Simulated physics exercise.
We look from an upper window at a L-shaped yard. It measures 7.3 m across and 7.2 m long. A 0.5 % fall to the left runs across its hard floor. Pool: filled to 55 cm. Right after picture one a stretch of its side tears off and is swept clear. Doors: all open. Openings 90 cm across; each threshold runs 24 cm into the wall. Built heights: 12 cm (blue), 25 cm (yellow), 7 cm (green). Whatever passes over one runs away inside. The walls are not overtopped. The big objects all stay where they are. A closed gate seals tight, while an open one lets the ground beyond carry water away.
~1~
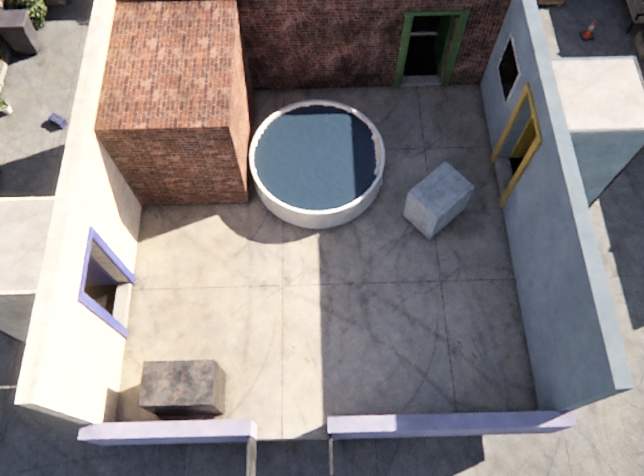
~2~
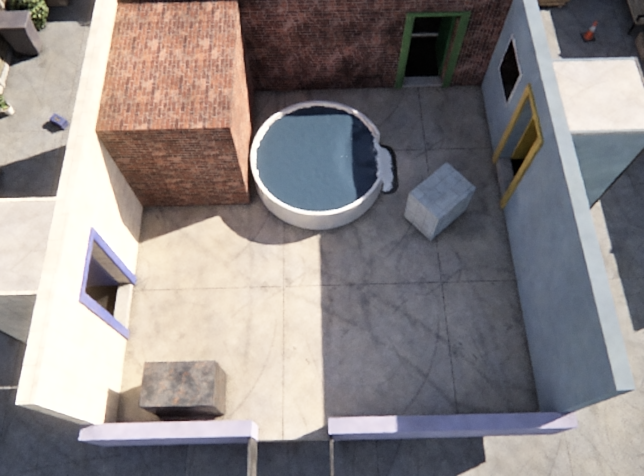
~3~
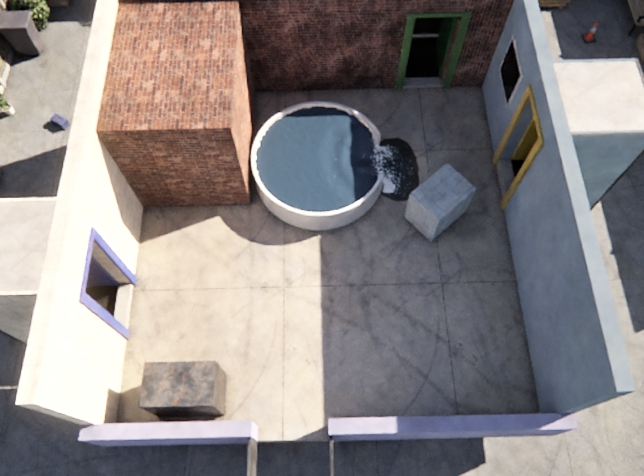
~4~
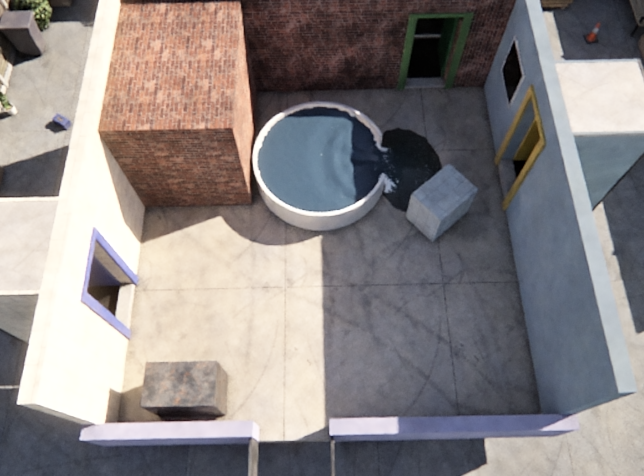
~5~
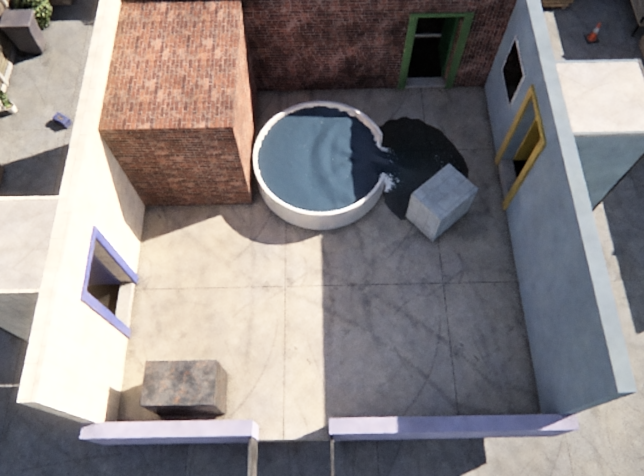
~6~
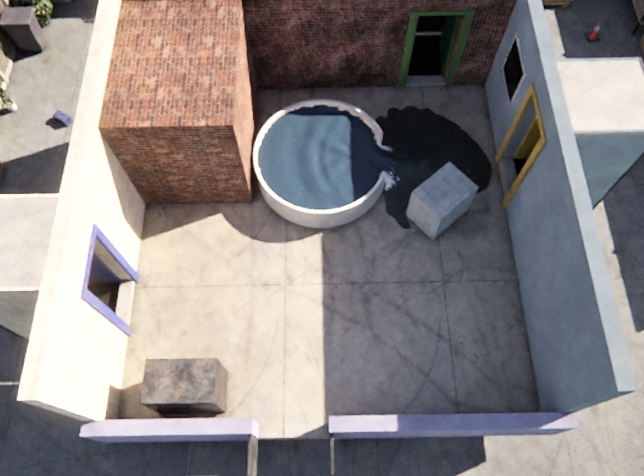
To begin with, a round white-rimmed pool of still water stands in a walled yard beside a brick block. Its right side breaks open and water pours out onto the dry floor, then the dark puddle spreads rightward around a pale box, widening toward the yellow-framed door.
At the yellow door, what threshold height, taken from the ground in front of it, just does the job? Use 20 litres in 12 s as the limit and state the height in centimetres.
22 cm.
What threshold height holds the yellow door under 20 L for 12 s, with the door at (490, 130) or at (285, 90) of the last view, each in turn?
In turn: Roughly 22 cm, roughly 17 cm.
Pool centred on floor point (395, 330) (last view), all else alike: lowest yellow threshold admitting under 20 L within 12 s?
About 8.0 cm.
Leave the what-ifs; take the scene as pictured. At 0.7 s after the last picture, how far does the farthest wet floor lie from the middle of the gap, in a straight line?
I make it some 3.0 m.
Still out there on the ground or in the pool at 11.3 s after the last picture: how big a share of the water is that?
Water still present: Approx. 94 %.
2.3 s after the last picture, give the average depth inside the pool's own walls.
On average, around 33 cm.
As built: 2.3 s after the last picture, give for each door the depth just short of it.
Blue door: 0 cm; yellow door: 21 cm; green door: 13 cm.
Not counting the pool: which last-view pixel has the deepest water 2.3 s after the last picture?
Around (482, 90).
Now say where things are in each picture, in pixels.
Still water, 55 cm deep, in the pool at (317, 156); the yellow door at (512, 154) is dry, in the first picture.
The gap is at (381, 166), the front 0.3 m out at (390, 152); the back of the pool holds 55 cm, in the second picture.
The front is at a hidden place, 0.7 m from the gap at (381, 167); 0.8 m2 of floor is wet, 55 cm left at the back, in the third picture.
Water pours out at (383, 167) and has run 1.2 m, to a hidden place; about 6 cm deep outside, 55 cm at the back, in the fourth picture.
The gap is at (383, 167), the front 1.7 m out at a hidden place; the back of the pool holds 55 cm, in the fifth picture.
The front is at (487, 171), 2.2 m from the gap at (383, 165); 3.4 m2 of floor is wet, 55 cm left at the back; the yellow door at (516, 155), 2.5 m from the gap, is still 0.4 m from the nearest water, in the sixth picture.
Then, 0.7 s after the last picture water covers 15 % of the floor, deepest (32 cm) near (428, 190); 23 cm at the yellow door, 0 litres in over its 25 cm threshold.
Then, 2.3 s after the last picture water covers 30 % of the floor, deepest (35 cm) near (482, 90); 21 cm at the yellow door, 6 litres in over its 25 cm threshold.
Then, 11.3 s after the last picture water covers 90 % of the floor, deepest (16 cm) near (263, 135); 14 cm at the yellow door, 7 litres in over its 25 cm threshold.
At the yellow door as built, the water peaked near 25 cm, 1.7 s after the last picture.
With a threshold of 19.5 cm, 33 litres would have come in within the 12 s; with 26 cm, 5 litres. So under 20 litres takes about 22 cm.
